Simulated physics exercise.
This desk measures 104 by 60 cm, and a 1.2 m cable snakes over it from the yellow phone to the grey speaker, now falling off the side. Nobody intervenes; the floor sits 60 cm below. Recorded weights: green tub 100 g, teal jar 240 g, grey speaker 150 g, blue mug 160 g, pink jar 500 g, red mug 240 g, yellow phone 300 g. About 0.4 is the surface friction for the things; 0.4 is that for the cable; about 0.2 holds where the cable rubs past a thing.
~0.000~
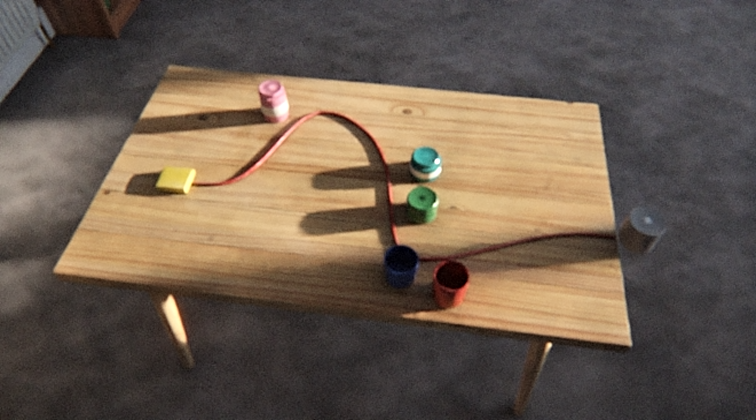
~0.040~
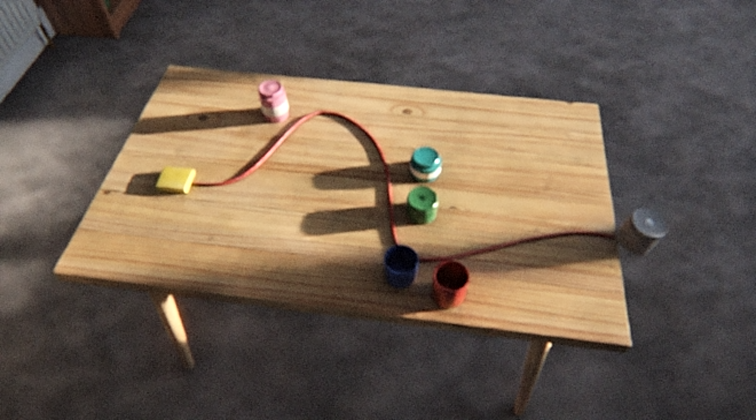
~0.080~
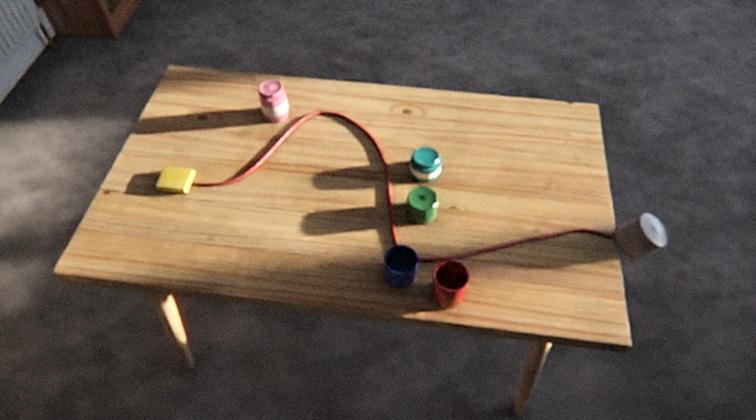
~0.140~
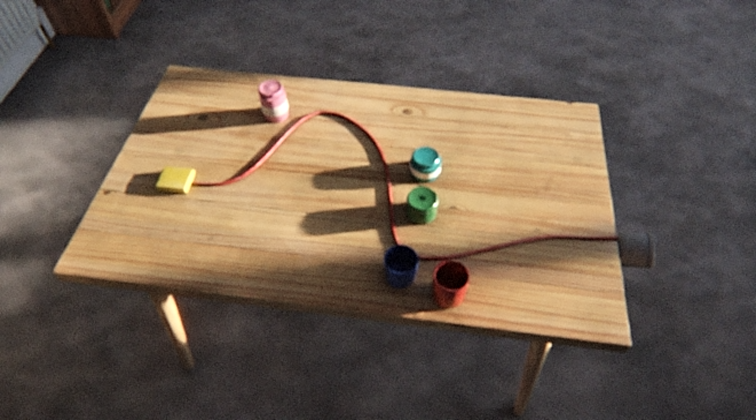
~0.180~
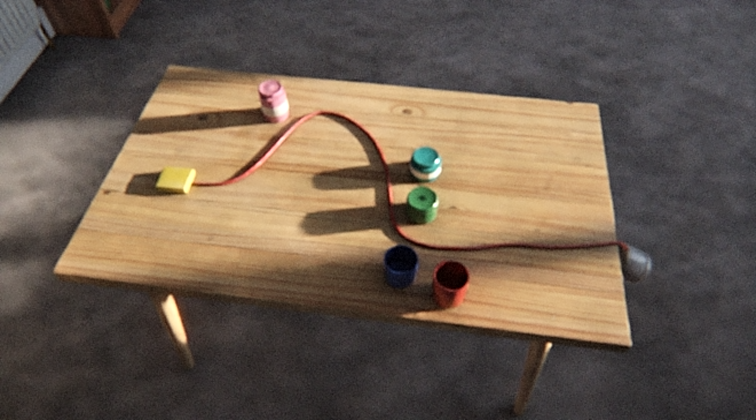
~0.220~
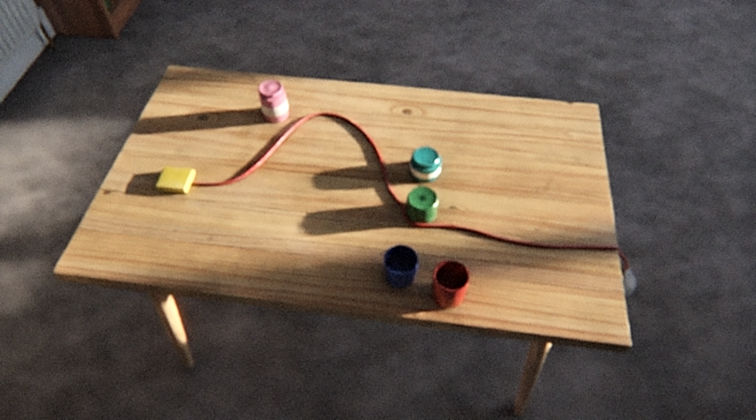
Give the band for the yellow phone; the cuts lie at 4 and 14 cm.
It goes a fair distance.
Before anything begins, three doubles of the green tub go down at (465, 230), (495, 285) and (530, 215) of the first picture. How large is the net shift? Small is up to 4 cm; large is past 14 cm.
My read, first to last: Low, low, low.
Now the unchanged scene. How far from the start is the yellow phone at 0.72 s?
At that moment the yellow phone has gone 8 cm from the start.
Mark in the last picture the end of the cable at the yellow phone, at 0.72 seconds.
Near (223, 194).
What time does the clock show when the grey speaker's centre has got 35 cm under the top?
About: 0.36 s.
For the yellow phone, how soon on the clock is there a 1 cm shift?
Yellow phone at about 0.44 s on the clock.
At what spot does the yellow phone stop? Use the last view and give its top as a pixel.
Near (217, 188).
After 0.5 s, the cable's tail end at (201, 189); yellow phone 2 cm off its start, grey speaker over the edge, green tub 1 cm off its start.
After 0.7 s, the cable's tail end at (223, 194); yellow phone 7 cm off its start, grey speaker over the edge, green tub 1 cm off its start.
After 1.0 s, the cable's tail end at (234, 194); yellow phone 10 cm off its start at (217, 188), grey speaker over the edge, green tub 1 cm off its start at (427, 193).
After 1.2 s, the cable's tail end at (234, 194); yellow phone 10 cm off its start, grey speaker over the edge, green tub 1 cm off its start.
After 2.4 s, the cable's tail end at (234, 194); yellow phone 10 cm off its start at (217, 188), grey speaker over the edge, green tub 1 cm off its start at (427, 193).
